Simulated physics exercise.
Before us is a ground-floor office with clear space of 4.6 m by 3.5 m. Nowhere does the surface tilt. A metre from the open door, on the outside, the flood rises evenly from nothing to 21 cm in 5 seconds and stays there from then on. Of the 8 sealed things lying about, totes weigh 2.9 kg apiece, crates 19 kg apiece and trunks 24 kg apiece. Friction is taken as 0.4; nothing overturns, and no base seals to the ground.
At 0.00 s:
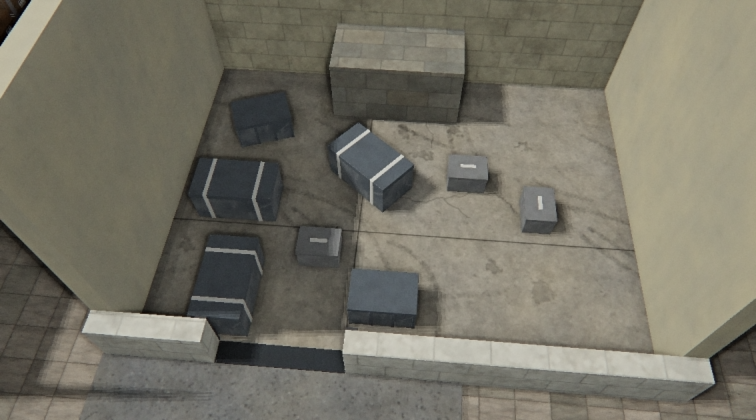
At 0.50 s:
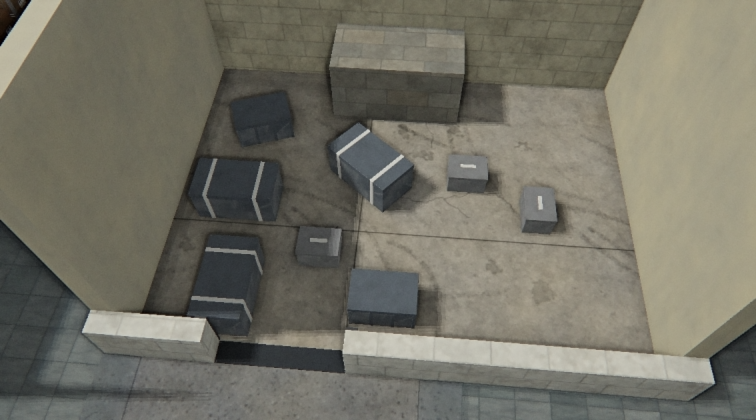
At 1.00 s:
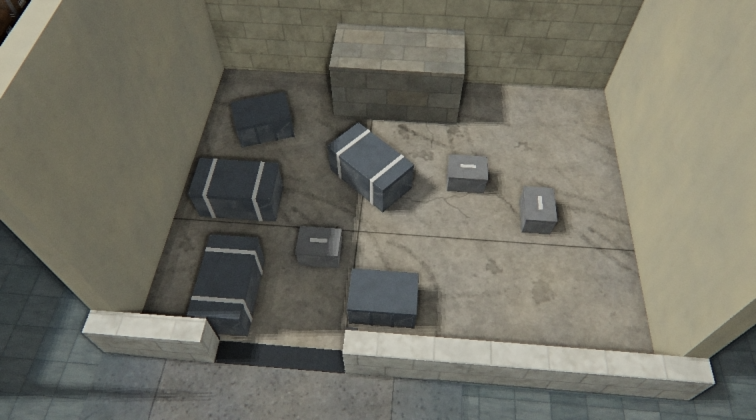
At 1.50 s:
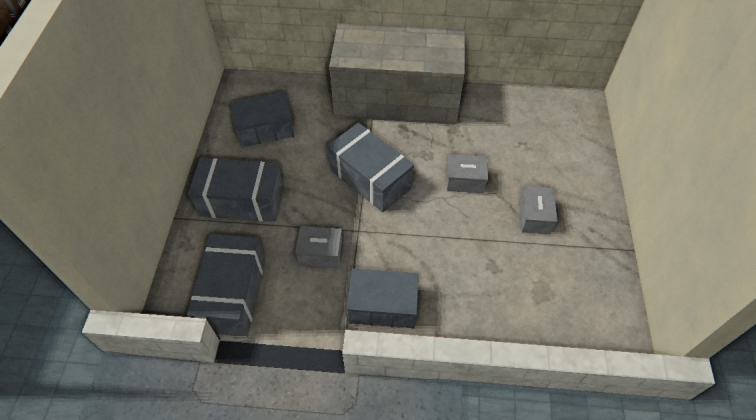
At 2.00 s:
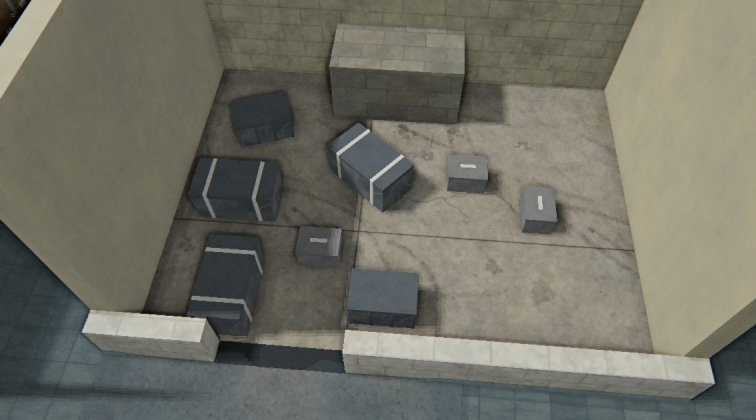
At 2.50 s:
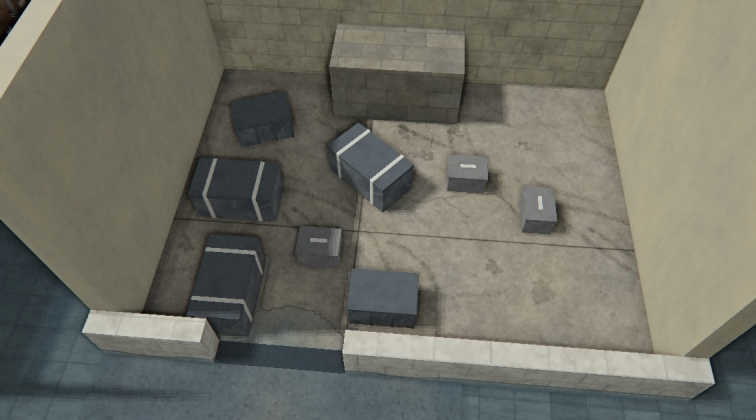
Water spreading over the paving outside a low-walled room and reaching its doorway, while the dark trunks and grey crates inside stay still.
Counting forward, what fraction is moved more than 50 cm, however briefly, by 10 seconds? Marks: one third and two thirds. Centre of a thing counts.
It's shaping up to be most of them, two thirds and up.
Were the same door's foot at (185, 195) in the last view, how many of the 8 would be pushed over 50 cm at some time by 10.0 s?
Result: 7.
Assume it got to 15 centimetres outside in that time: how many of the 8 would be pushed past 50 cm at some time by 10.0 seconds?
1.
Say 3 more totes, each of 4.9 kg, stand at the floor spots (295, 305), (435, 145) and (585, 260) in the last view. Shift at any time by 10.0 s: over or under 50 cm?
Taking them in order, the first is beyond that distance, the second is beyond that distance and the third is within that distance.
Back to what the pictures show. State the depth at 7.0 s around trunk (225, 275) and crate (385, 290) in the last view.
Close to 8 and 4 centimetres.
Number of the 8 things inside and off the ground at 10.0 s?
At that point I count 5.
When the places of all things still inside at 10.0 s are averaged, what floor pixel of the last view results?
I'd put it around (380, 169).
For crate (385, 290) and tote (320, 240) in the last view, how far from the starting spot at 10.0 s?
Net displacement, in order: 0 cm; 250 cm.
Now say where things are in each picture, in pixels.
The first picture shows a tote at (540, 203) rests on the ground; a tote at (468, 167) rests on the ground; 0.0 m2 under water; 0 of 8 have shifted.
The second picture shows a tote at (540, 203), on the bottom; a tote at (468, 167) rests on the ground; water covers 0.0 m2; 0 of 8 have shifted.
The third picture shows a tote at (540, 203), on the bottom; a tote at (468, 167) rests on the ground; water covers 0.0 m2; 0 of 8 have shifted.
The fourth picture shows a tote at (540, 203), on the bottom; a tote at (468, 167) rests on the ground; water covers 0.0 m2; 0 of 8 have shifted.
The fifth picture shows a tote at (540, 203), on the bottom; a tote at (468, 167) rests on the ground; water covers 0.0 m2; 0 of 8 have shifted.
The sixth picture shows a tote at (540, 203) rests on the ground; a tote at (468, 167), on the bottom; 0.2 m2 under water; 0 of 8 have shifted.
After 3.5 s 0 of 8 are over 50 cm from their spots; 0 afloat.
After 4.5 s 1 of 8 are over 50 cm from their spots; 1 afloat.
After 7.0 s 3 of 8 are over 50 cm from their spots; 3 afloat.
After 10.0 s 7 of 8 are over 50 cm from their spots, and 7 have been at some point; 5 afloat.
